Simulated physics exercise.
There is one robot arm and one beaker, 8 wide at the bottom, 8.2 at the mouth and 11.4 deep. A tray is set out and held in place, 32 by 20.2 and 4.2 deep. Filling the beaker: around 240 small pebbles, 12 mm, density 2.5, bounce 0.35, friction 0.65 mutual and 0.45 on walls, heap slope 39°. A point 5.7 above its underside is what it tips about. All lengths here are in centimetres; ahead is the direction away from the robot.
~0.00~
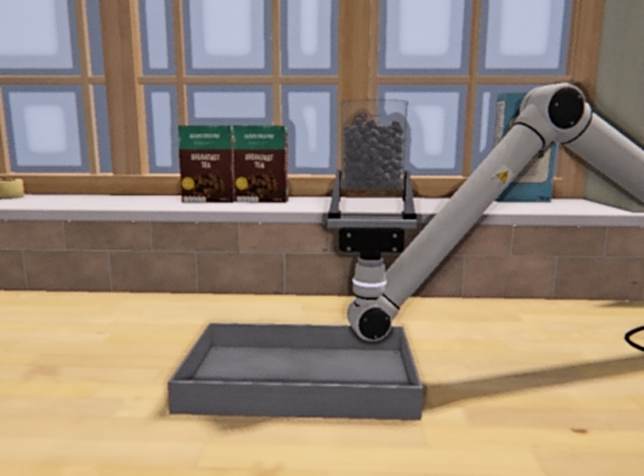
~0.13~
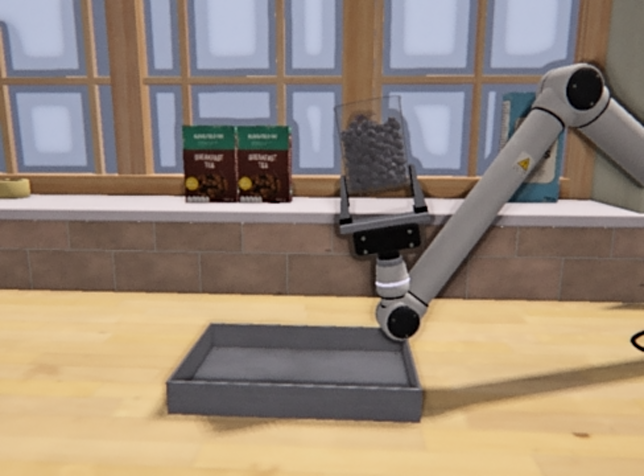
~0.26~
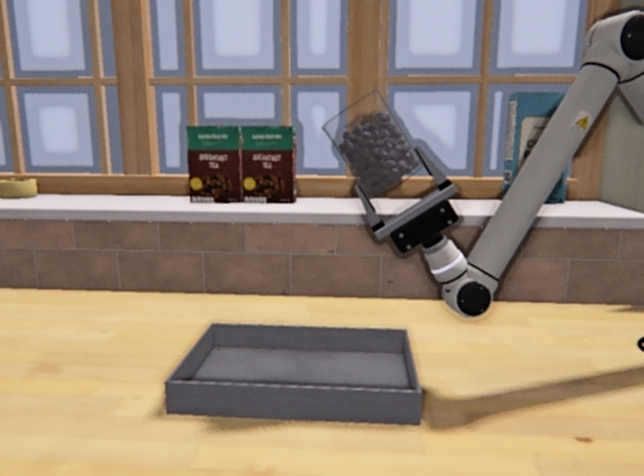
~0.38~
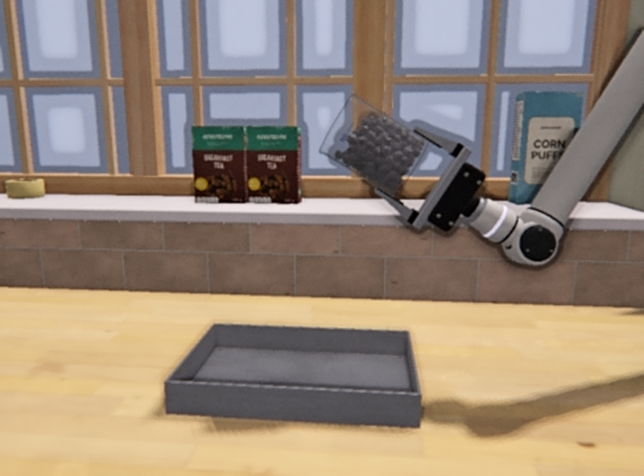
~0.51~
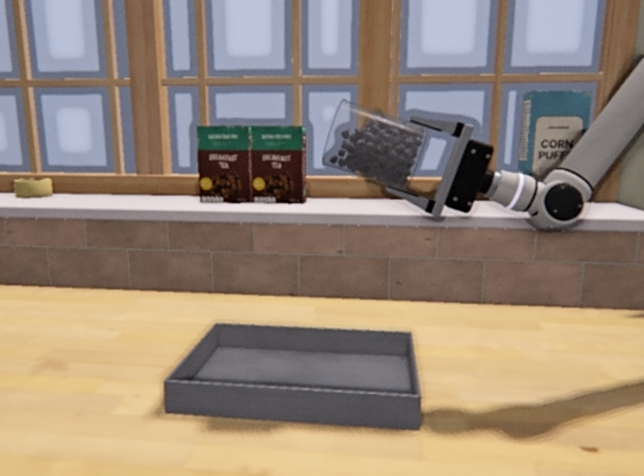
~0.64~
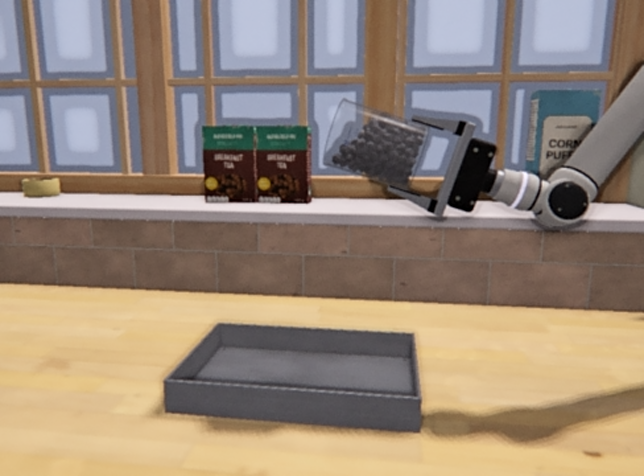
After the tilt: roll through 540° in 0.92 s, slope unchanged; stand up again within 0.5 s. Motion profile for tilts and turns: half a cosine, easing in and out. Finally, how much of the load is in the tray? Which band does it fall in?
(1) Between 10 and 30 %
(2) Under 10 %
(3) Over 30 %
Option 2: Under 10 %.
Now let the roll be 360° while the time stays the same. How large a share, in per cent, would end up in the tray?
Share: Close to 5 %.
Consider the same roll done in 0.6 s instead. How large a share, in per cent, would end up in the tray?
About 0 %.
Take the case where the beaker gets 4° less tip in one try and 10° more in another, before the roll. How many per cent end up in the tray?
Some 0 and 15 per cent.
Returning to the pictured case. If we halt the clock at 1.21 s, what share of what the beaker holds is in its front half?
Looks like around 55 per cent is in the front half.
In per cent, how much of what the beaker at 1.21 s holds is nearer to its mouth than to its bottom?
Share in mouth half: Approx. 35 %.
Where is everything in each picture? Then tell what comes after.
The first picture shows beaker middle at (373, 147), upright; upper third of the load around (372, 137), from x 345 to 400, top at y 125; 241 in the beaker.
The second picture shows beaker middle at (373, 147), tipped 10°; upper third of the load around (372, 137), from x 345 to 405, top at y 120.
The third picture shows beaker middle at (374, 147), tipped 34°; upper third of the load around (378, 137), from x 345 to 415, top at y 115.
The fourth picture shows beaker middle at (375, 147), tipped 59°; upper third of the load around (379, 137), from x 340 to 420, top at y 120.
The fifth picture shows beaker middle at (376, 146), tipped 73°; upper third of the load around (383, 135), from x 335 to 420, top at y 120.
The sixth picture shows beaker middle at (377, 146), tipped 73°; upper third of the load around (388, 136), from x 335 to 420, top at y 120; 241 in the beaker.
After 1.21 s, tipped 73°, highest piece 38 above the table; 238 in the beaker, 3 in flight or on a rim.
After 1.78 s, tipped 44°, highest piece 37 above the table; 238 in the beaker, 3 in the tray.
After 2.26 s, upright, highest piece 39 above the table; 238 in the beaker, 3 in the tray.
After 2.96 s, upright, highest piece 39 above the table; 238 in the beaker, 3 in the tray.
At rest, 238 in the beaker, 3 in the tray. That is 1 % in the tray.
